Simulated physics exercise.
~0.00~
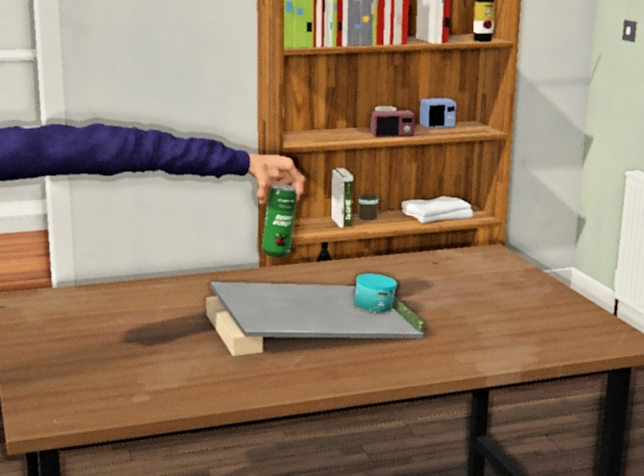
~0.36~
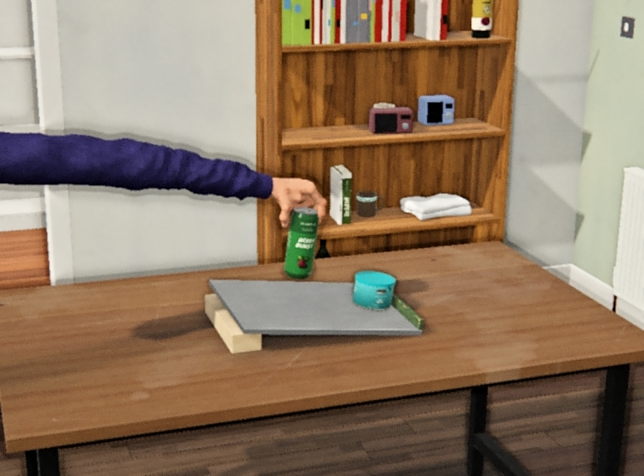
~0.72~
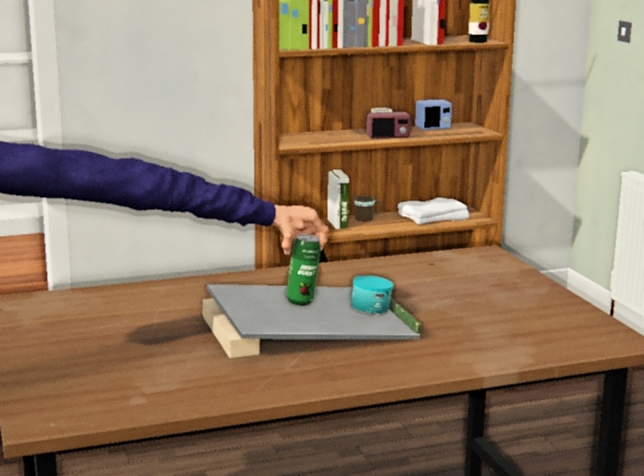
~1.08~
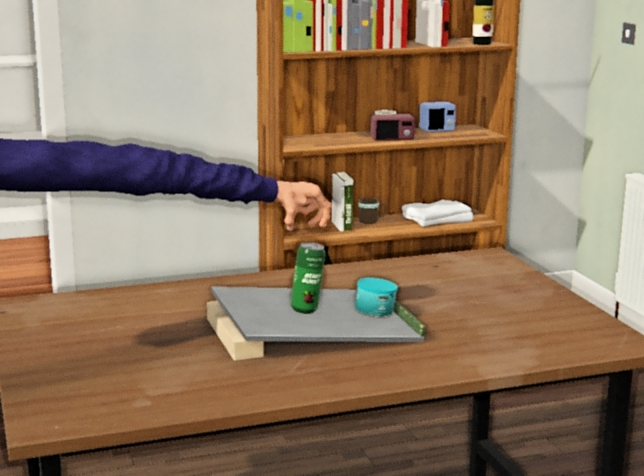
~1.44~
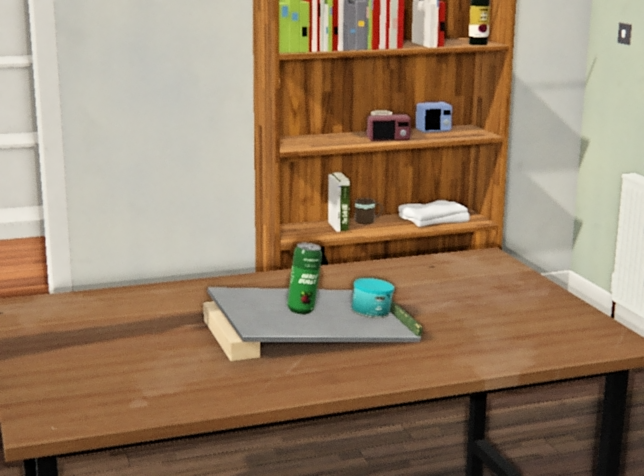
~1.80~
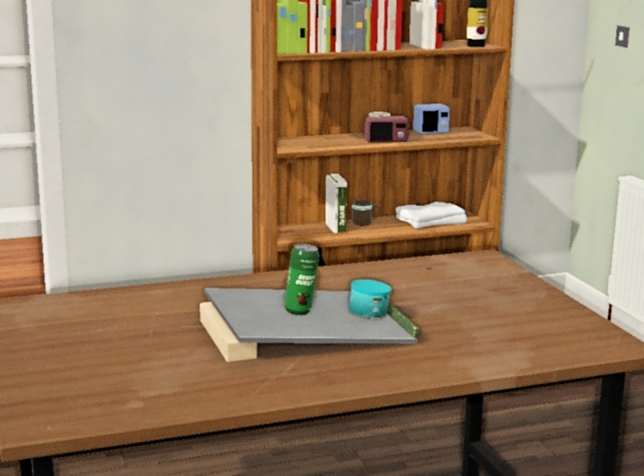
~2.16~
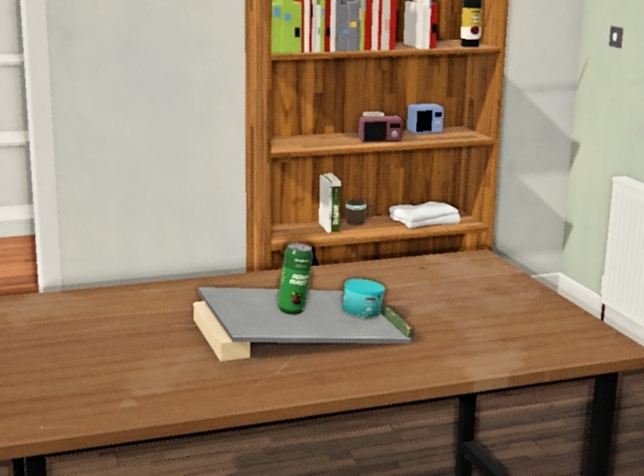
In the video, a hand lowers a green can onto a gray sloping board on a wooden table, beside a turquoise tub, then lets go and withdraws to the left. The can stays where it was placed, leaning slightly with the slope, and the tub remains still.
